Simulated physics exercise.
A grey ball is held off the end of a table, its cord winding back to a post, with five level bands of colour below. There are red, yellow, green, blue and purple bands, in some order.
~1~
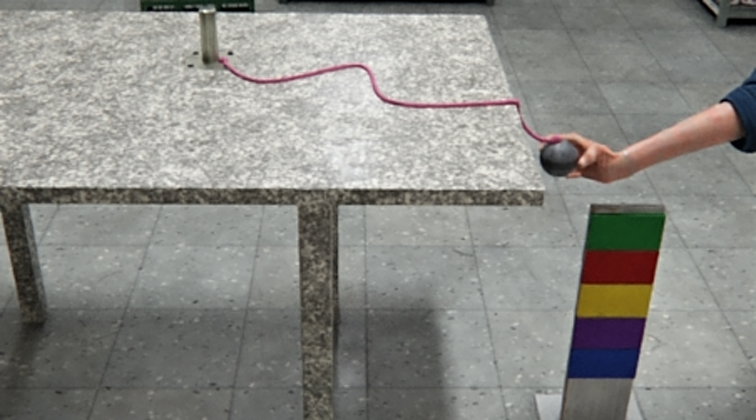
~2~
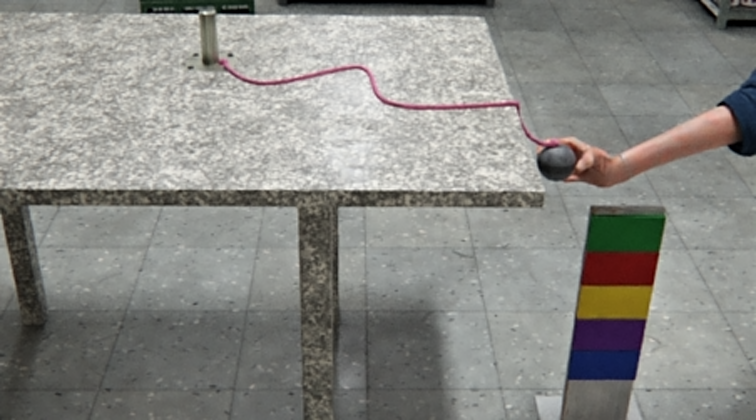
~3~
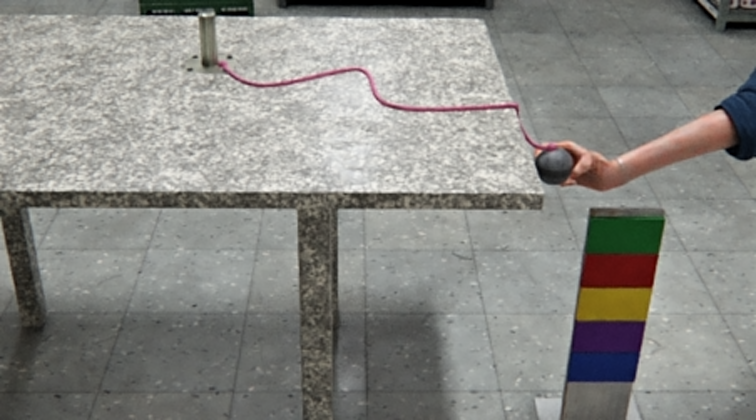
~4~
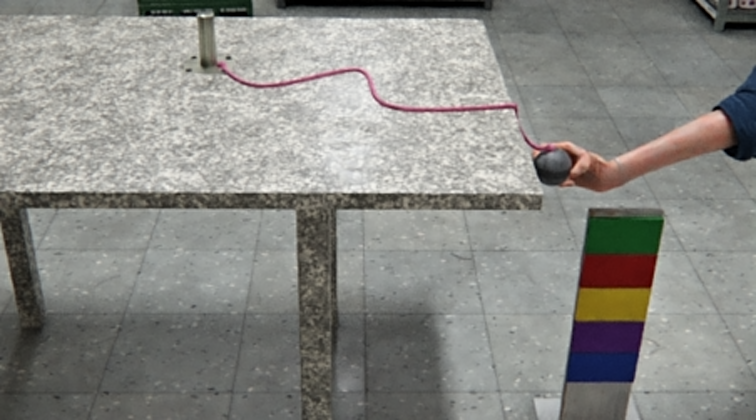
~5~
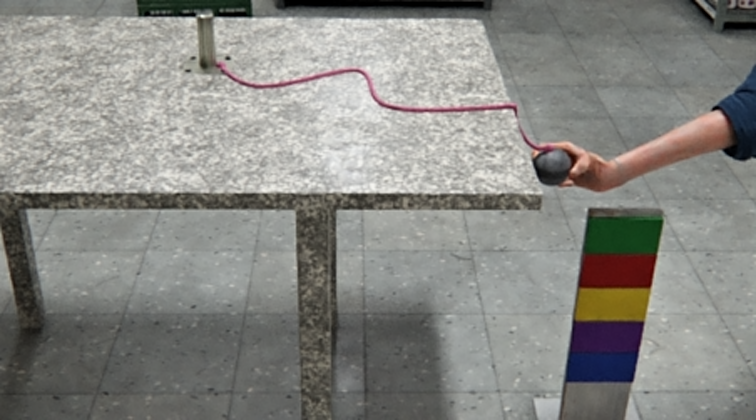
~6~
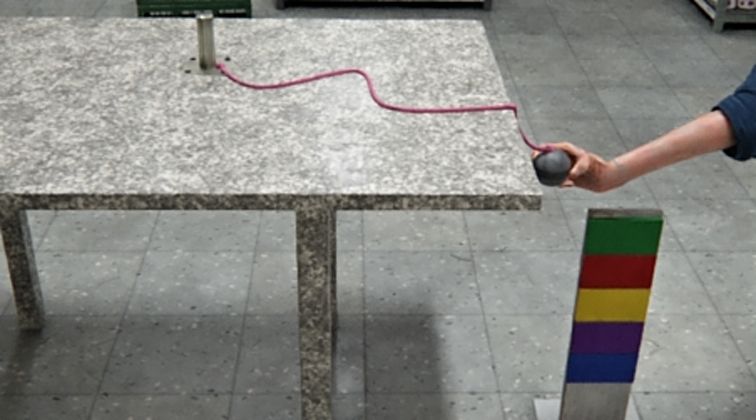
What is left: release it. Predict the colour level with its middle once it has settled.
I would say red.
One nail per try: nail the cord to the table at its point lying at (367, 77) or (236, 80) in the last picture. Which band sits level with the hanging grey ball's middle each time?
Each in turn comes out as green, red.
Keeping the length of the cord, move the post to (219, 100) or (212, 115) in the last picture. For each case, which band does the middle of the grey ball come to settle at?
Yellow; yellow.
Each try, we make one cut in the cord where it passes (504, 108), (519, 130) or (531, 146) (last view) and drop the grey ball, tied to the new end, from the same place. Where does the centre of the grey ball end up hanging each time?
I'd expect it near (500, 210) on the first try, near (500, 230) on the second and near (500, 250) on the third.
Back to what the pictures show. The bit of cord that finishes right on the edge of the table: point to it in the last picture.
Around (405, 110).
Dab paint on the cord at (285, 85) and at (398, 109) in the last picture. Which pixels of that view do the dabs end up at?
End points: Roughly (314, 76); roughly (502, 96).
A little later, ball near (502, 262); level with red.
Next, ball near (492, 262); level with red.
When it is over, ball near (498, 266); level with red. Its middle rests at the red band.
